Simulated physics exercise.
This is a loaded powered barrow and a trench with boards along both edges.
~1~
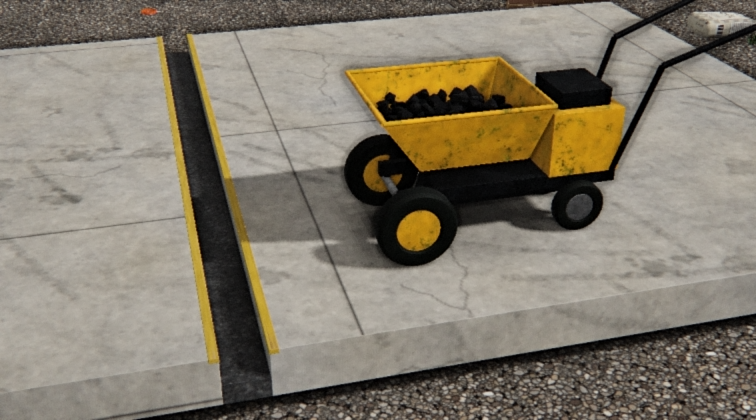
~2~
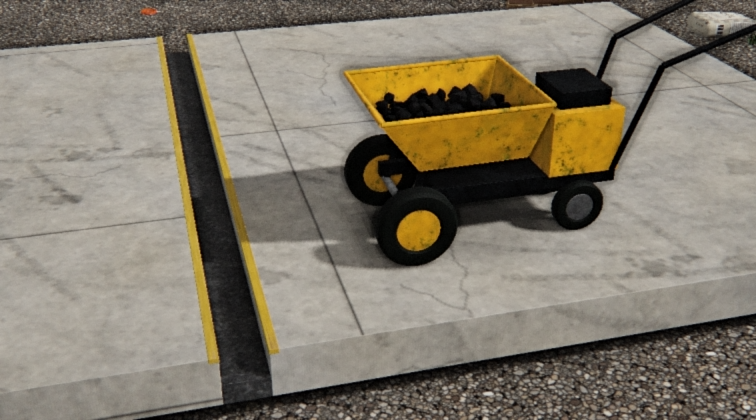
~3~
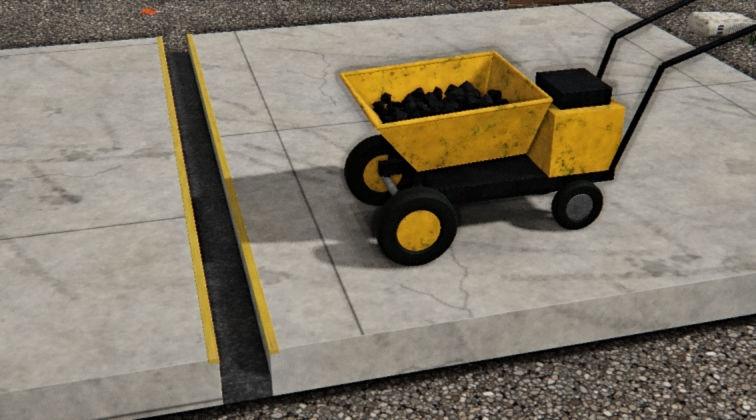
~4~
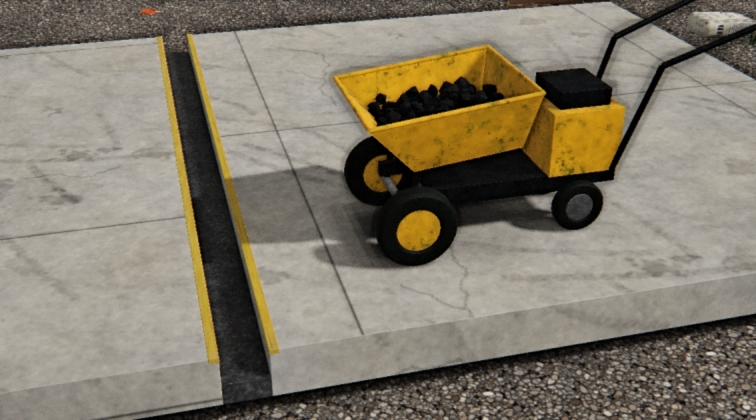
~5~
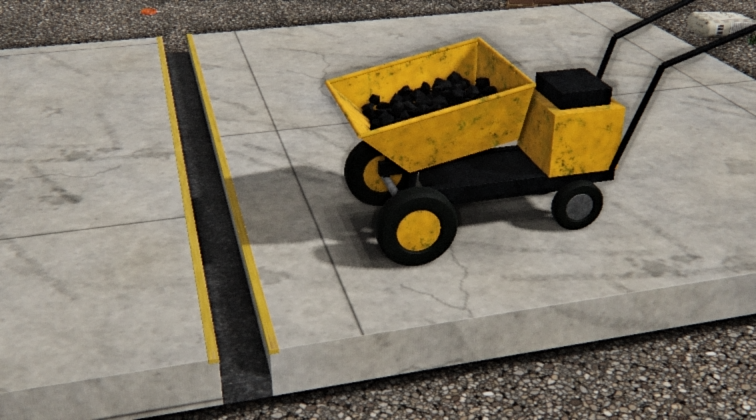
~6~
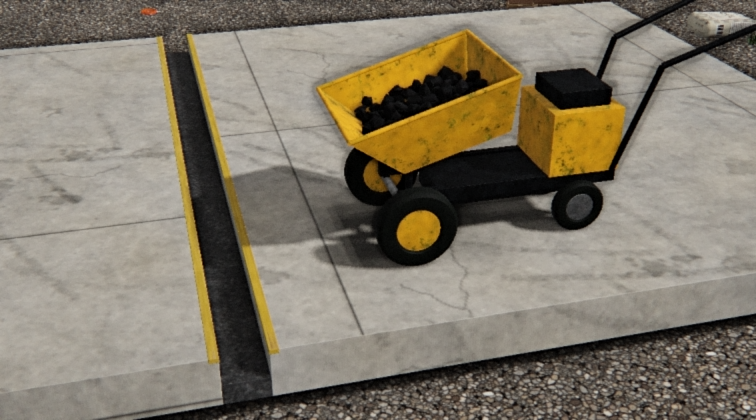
The yellow skip of a powered barrow, loaded with black lumps, gradually tips toward the left.
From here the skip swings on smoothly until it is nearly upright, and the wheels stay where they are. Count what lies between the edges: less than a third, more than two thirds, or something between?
It catches from one third to two thirds.
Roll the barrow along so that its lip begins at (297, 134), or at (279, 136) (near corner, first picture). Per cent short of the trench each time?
Roughly 0 per cent, and 0 per cent.
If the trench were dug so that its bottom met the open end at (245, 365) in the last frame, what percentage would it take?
Close to 40 per cent.
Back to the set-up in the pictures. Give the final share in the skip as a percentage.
Some 15 per cent.
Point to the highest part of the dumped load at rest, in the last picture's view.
Near (268, 232).
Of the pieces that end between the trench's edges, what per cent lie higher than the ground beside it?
Near 15 %.
Shortly afterwards, skip tipped steeply; the whole lot in the skip.
Next, skip tipped right over; all but a few in the skip; a little short of the trench; only a few in or heaped over the trench; only a few falling.
Some moments later, skip tipped right over; near a quarter in the skip; near a third short of the trench; near half in or heaped over the trench; only a few beyond it.
In the end, skip tipped right over; near a quarter in the skip; near a third short of the trench; near half in or heaped over the trench; only a few beyond it.
